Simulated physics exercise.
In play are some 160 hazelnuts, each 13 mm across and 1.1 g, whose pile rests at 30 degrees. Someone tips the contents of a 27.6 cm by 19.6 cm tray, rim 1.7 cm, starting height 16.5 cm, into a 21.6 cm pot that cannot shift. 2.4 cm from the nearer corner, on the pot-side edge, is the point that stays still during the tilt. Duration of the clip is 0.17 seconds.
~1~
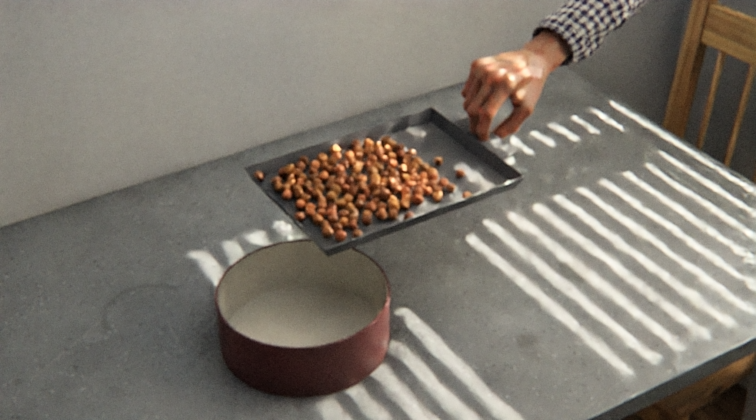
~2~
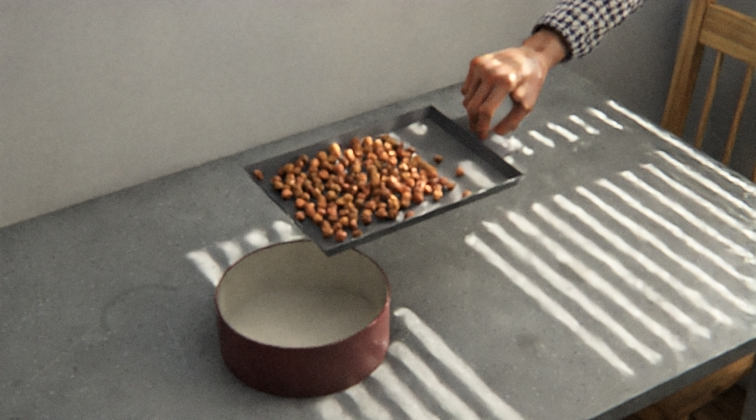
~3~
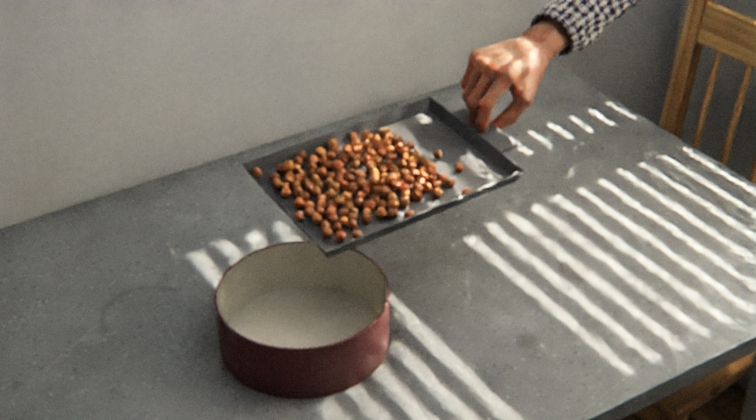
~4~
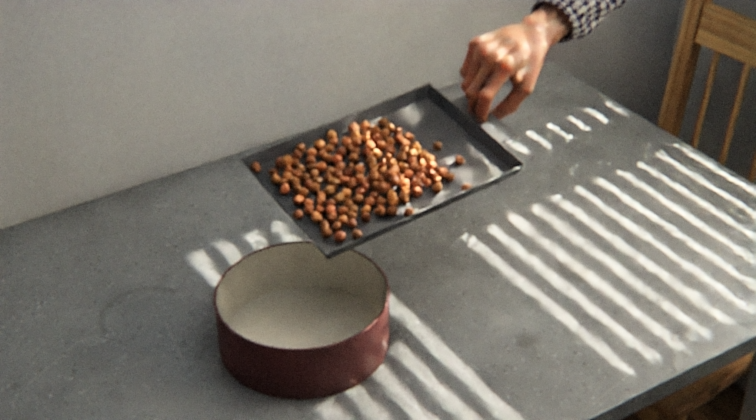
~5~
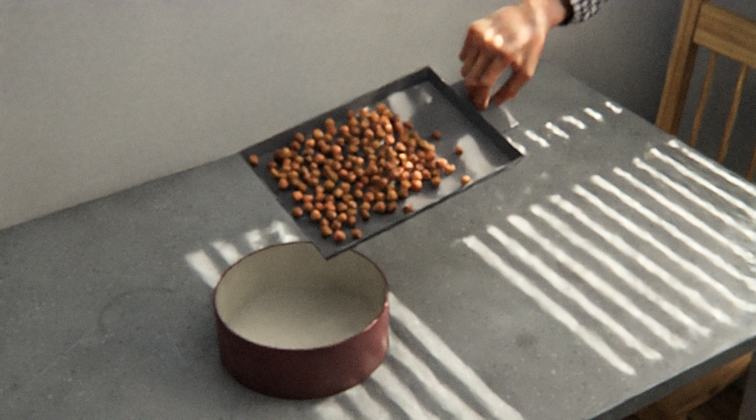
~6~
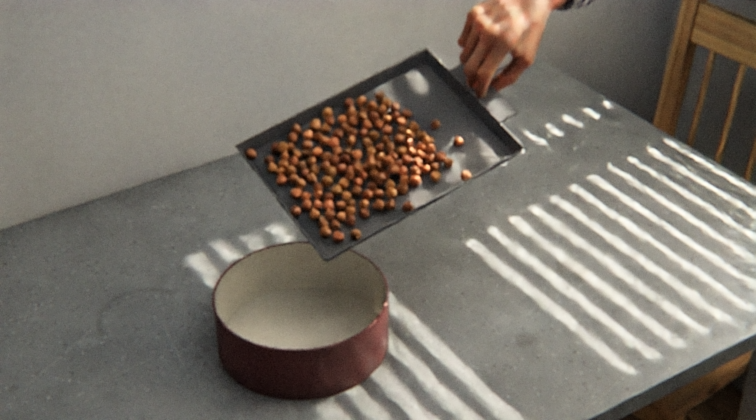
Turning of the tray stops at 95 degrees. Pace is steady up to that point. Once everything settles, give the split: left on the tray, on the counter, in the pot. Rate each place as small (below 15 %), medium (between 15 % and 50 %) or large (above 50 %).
Tray - small; counter - large; pot - medium.
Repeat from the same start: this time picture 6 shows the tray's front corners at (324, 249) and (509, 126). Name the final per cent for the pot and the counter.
Split: Pot = 65, counter = 35.
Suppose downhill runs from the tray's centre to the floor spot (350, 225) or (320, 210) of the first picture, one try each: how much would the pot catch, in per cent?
Approximately 55 percent, then 60 percent.
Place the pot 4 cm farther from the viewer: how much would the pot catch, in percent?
About 5 %.
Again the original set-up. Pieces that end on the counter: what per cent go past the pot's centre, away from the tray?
Around 80 per cent, give or take.
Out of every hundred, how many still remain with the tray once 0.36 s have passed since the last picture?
65 %, give or take.
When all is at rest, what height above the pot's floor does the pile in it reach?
Around 1.5 cm above the floor.
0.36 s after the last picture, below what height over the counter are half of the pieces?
Median height: Approx. 18 cm.
Then, 0.22 s after the last picture, tilt 59 degrees; the tray holds 100 %, the pot 0 %.
Then, 0.36 s after the last picture, tilt 84 degrees; the tray holds 65 %, the pot 5 %.
Then, 0.63 s after the last picture, tilt 95 degrees; the tray holds 0 %, the pot 40 %.
In the end, tray 0 %, counter 60 %, pot 40 %.
